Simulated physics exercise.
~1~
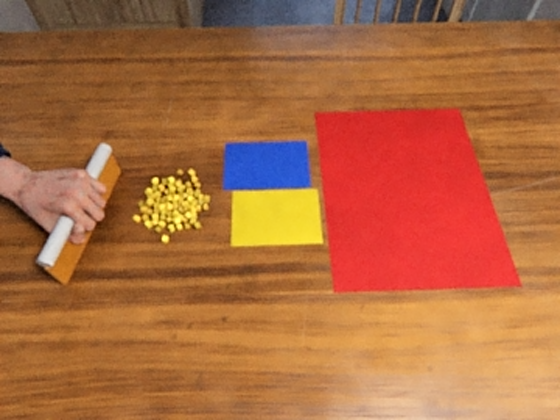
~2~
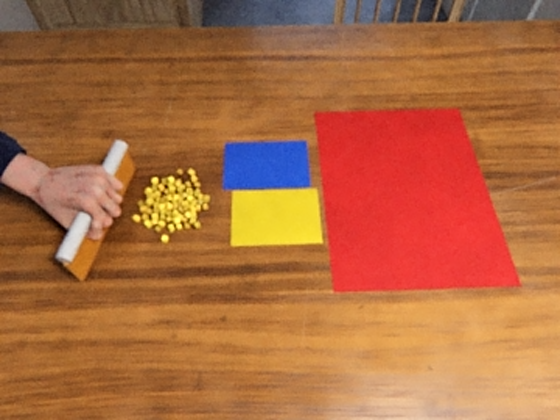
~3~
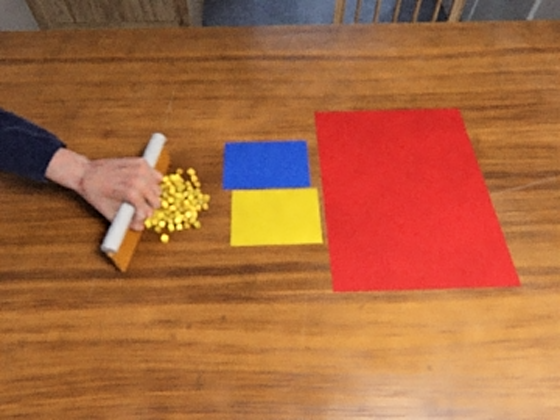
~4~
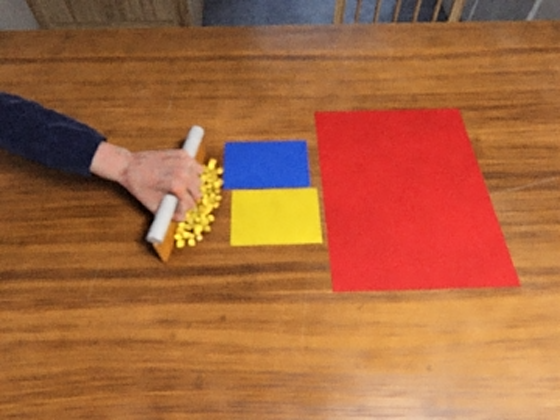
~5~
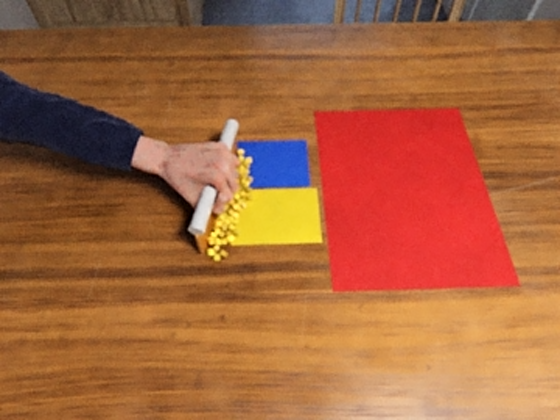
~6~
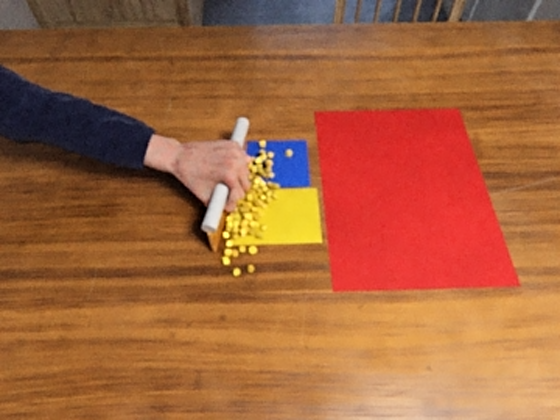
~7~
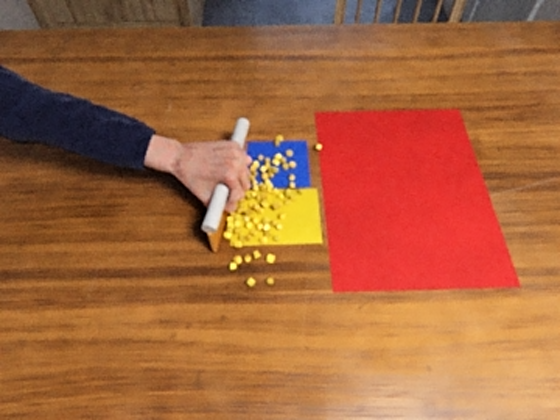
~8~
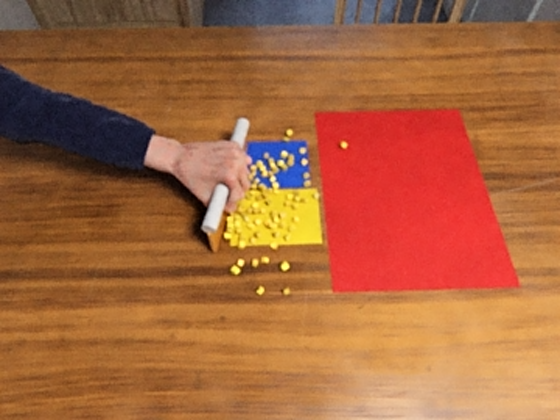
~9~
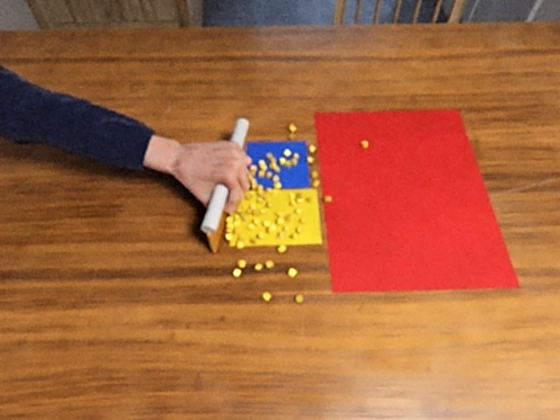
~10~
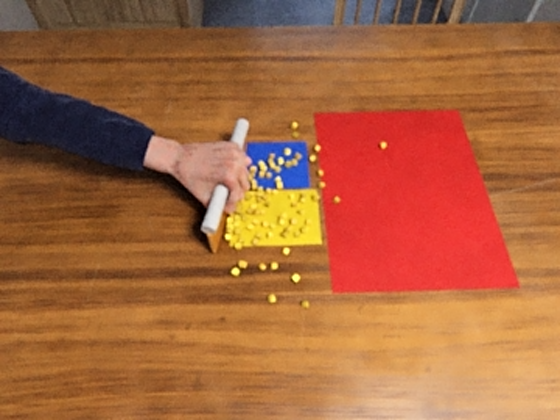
A hand in a dark blue sleeve grips a slanted scraper with a pale handle and orange-brown blade at the left of a wooden table, seen from above. To its right lie a heap of small yellow cubes, a blue mat above a yellow mat, and a large red mat. The hand slides the scraper rightward, gathering the cubes into a slanted band and pushing them onto the smaller mats. The scraper halts at their left edge, while the cubes slide on and scatter. Most rest on the yellow and blue mats, some on bare wood, and a few on the red.
